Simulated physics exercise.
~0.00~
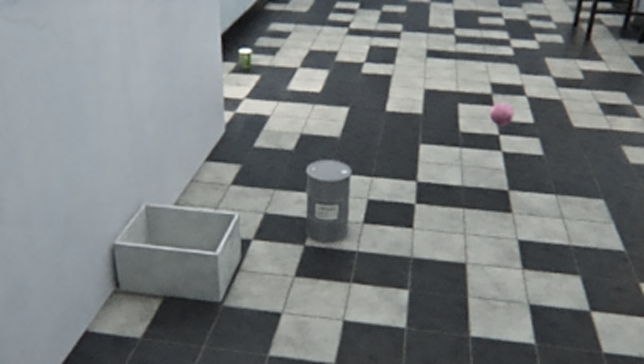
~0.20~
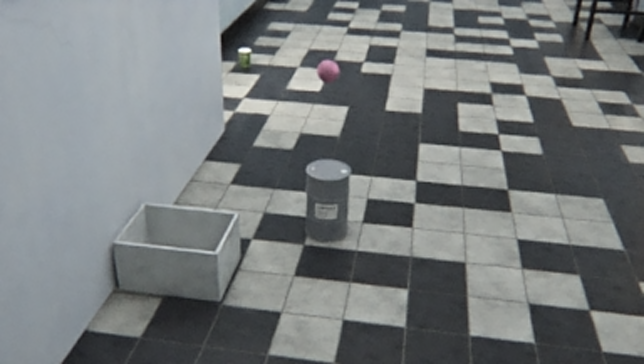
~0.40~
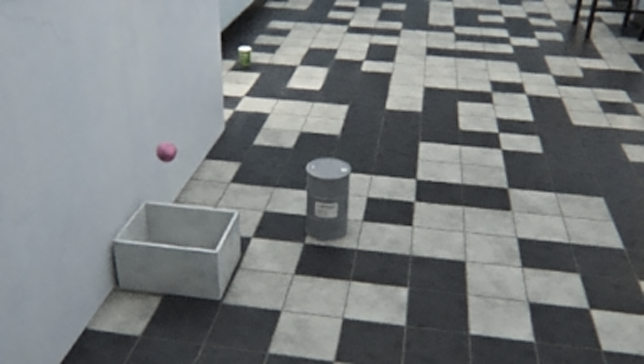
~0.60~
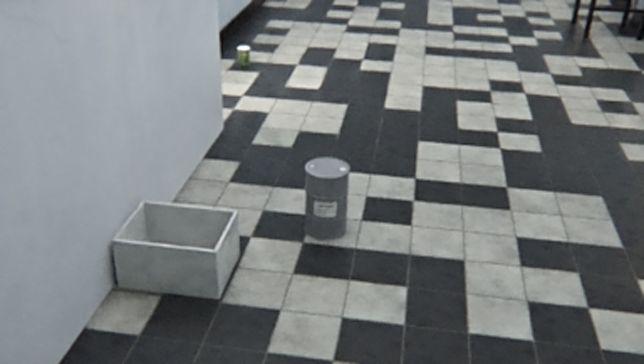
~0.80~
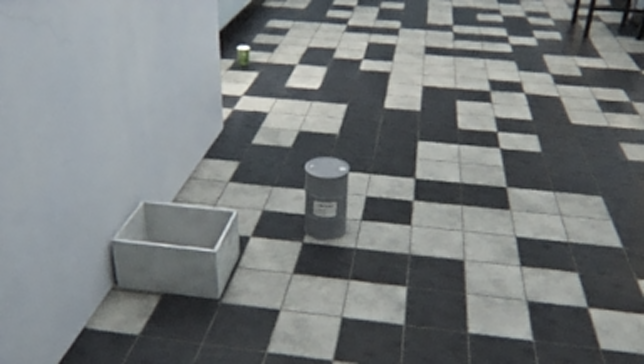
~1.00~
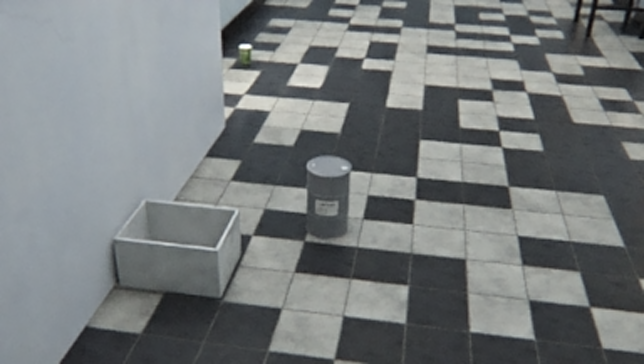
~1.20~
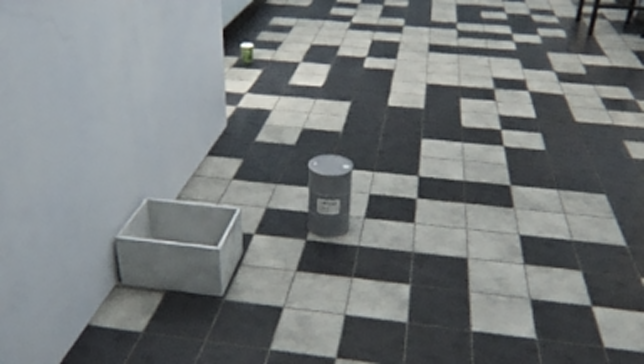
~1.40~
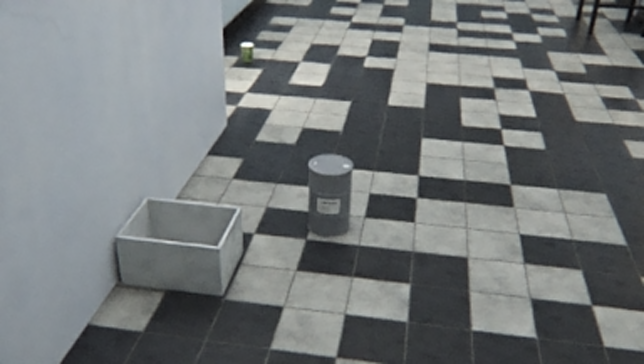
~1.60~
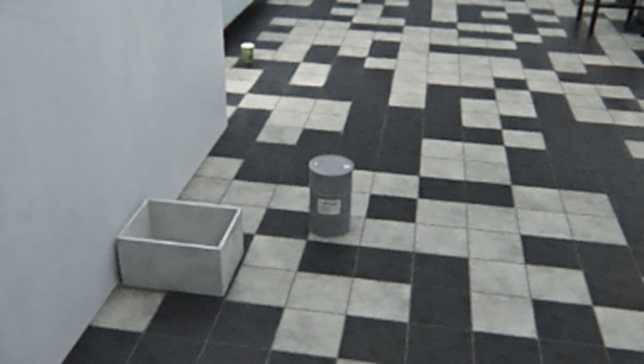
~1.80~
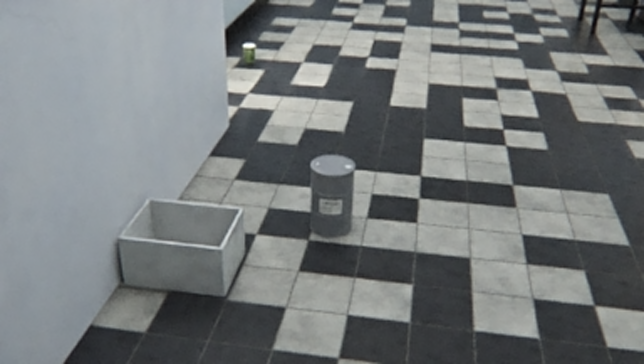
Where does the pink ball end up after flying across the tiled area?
It ends up inside the open pale box beside the wall, hidden from view behind the box's sides.
On a patio of black and pale tiles beside a plain wall, a pink ball flies leftward past a grey canister and drops toward an open pale box, ending up out of sight inside it, while the canister stays standing in its place.
